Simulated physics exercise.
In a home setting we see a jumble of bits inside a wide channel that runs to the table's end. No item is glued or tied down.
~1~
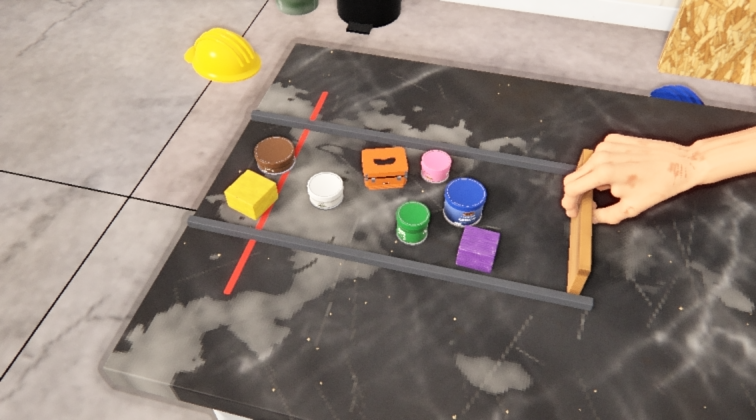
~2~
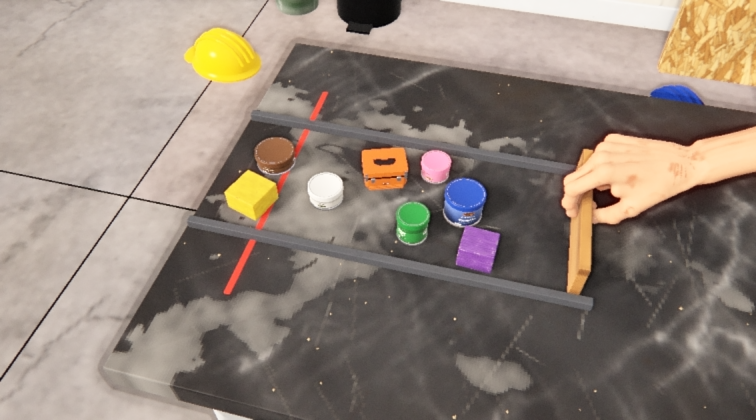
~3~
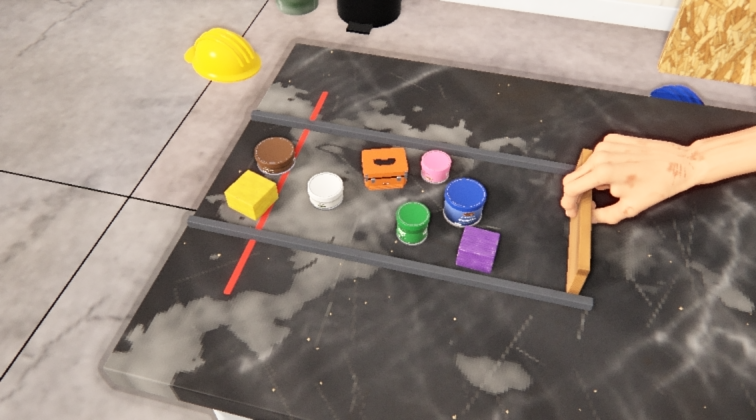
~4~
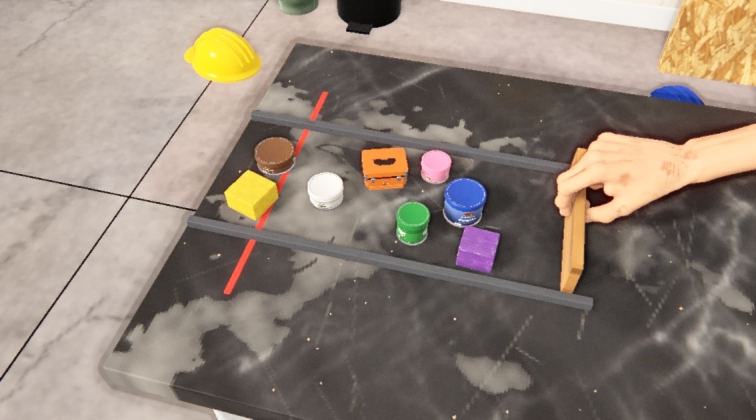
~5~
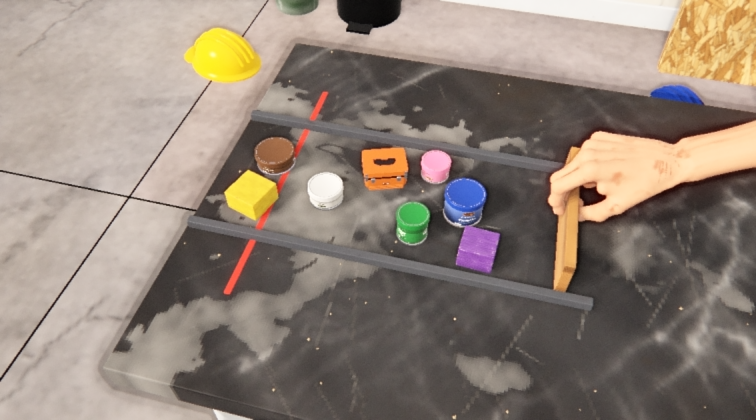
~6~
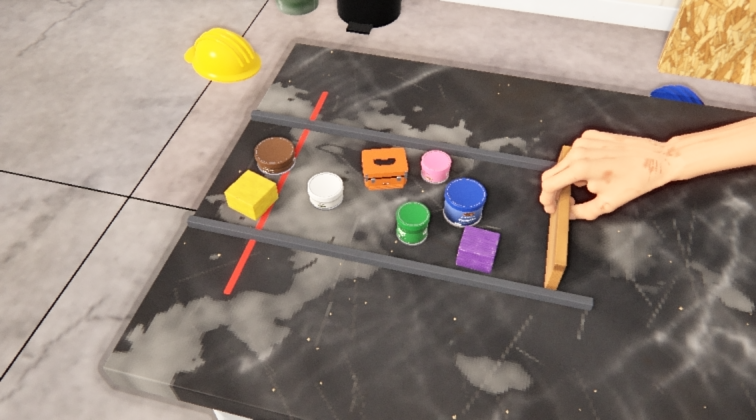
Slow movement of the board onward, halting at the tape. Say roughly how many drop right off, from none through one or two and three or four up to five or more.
From what I see, the table loses one or two of them.
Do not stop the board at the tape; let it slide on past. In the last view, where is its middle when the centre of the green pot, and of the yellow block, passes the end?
Green pot: (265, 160); yellow block: (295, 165).
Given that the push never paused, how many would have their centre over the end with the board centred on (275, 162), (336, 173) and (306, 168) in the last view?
Over the end: 2, 0, 0.
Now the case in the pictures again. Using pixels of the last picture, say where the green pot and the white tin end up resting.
First object: (217, 199); second object: (228, 179).
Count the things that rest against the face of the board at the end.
Contact count: 3.
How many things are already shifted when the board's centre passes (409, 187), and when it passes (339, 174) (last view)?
5 at one spot and 8 at the other.
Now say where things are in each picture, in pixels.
The first picture shows yellow block (252, 195); brown tin (276, 156); white tin (326, 191); board (581, 219); tape (284, 178).
The second picture shows brown tin (276, 156); green pot (413, 224).
The third picture shows white tin (326, 191); orange case (384, 169).
The fourth picture shows yellow block (252, 195); purple block (478, 249).
The fifth picture shows brown tin (276, 156); board (568, 216).
The sixth picture shows yellow block (252, 195); brown tin (276, 156); white tin (326, 191); board (559, 215); tape (284, 178).
A little later, none off yet; yellow block at rest near (252, 195); brown tin at rest near (276, 156); white tin at rest near (326, 191).
When it is over, the number that fall off is one or two; down, brown tin and yellow block.
